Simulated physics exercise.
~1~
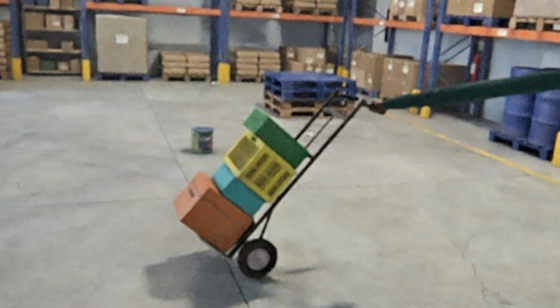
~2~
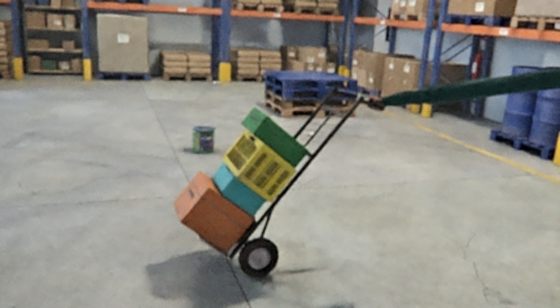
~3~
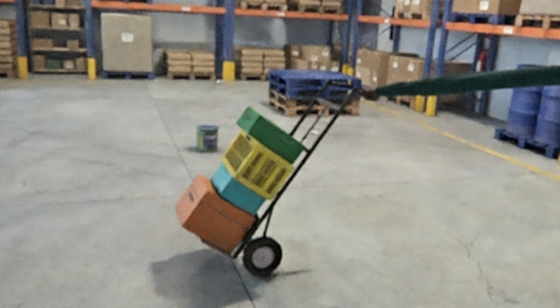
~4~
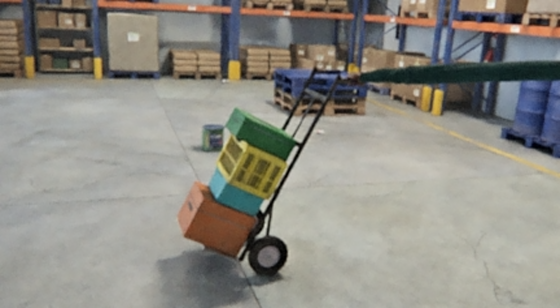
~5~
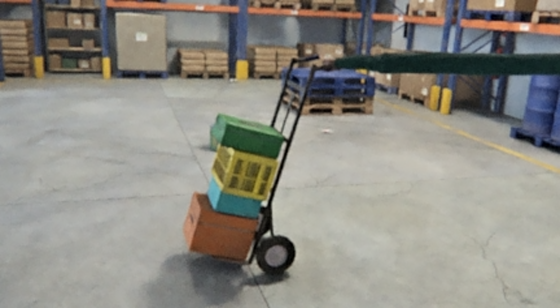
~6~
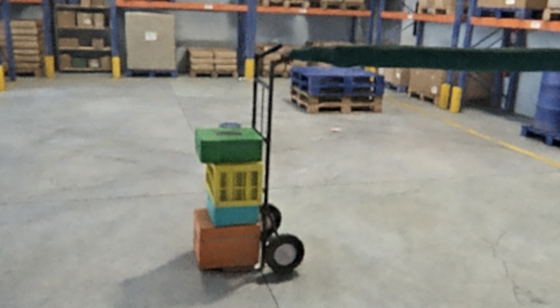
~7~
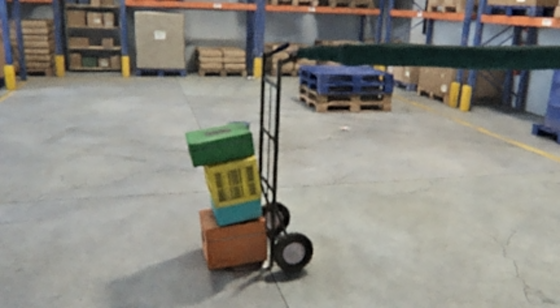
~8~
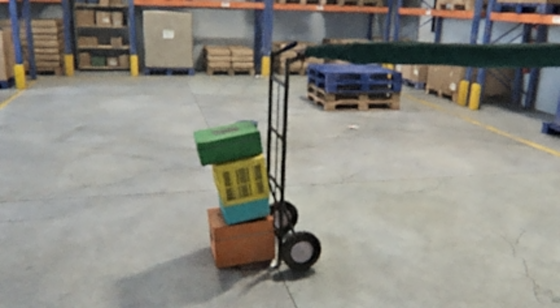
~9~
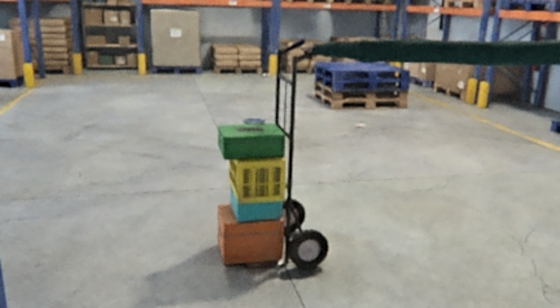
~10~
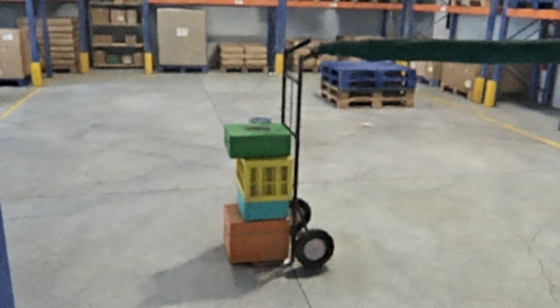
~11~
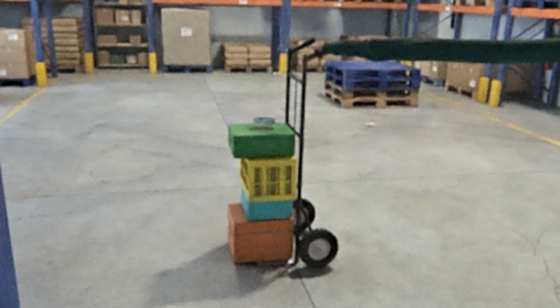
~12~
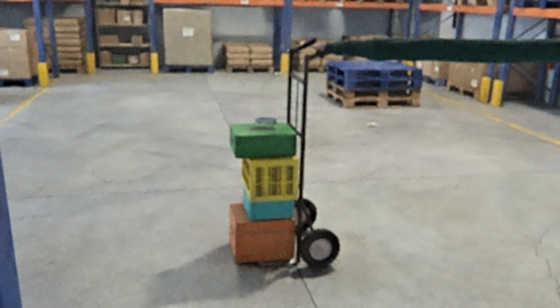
In a warehouse, a tilted hand truck carrying an orange box, a turquoise tote, a yellow crate and a green box is swung upright by its handle; the upper three lean left, away from the frame, then settle back, and the stack ends standing intact.
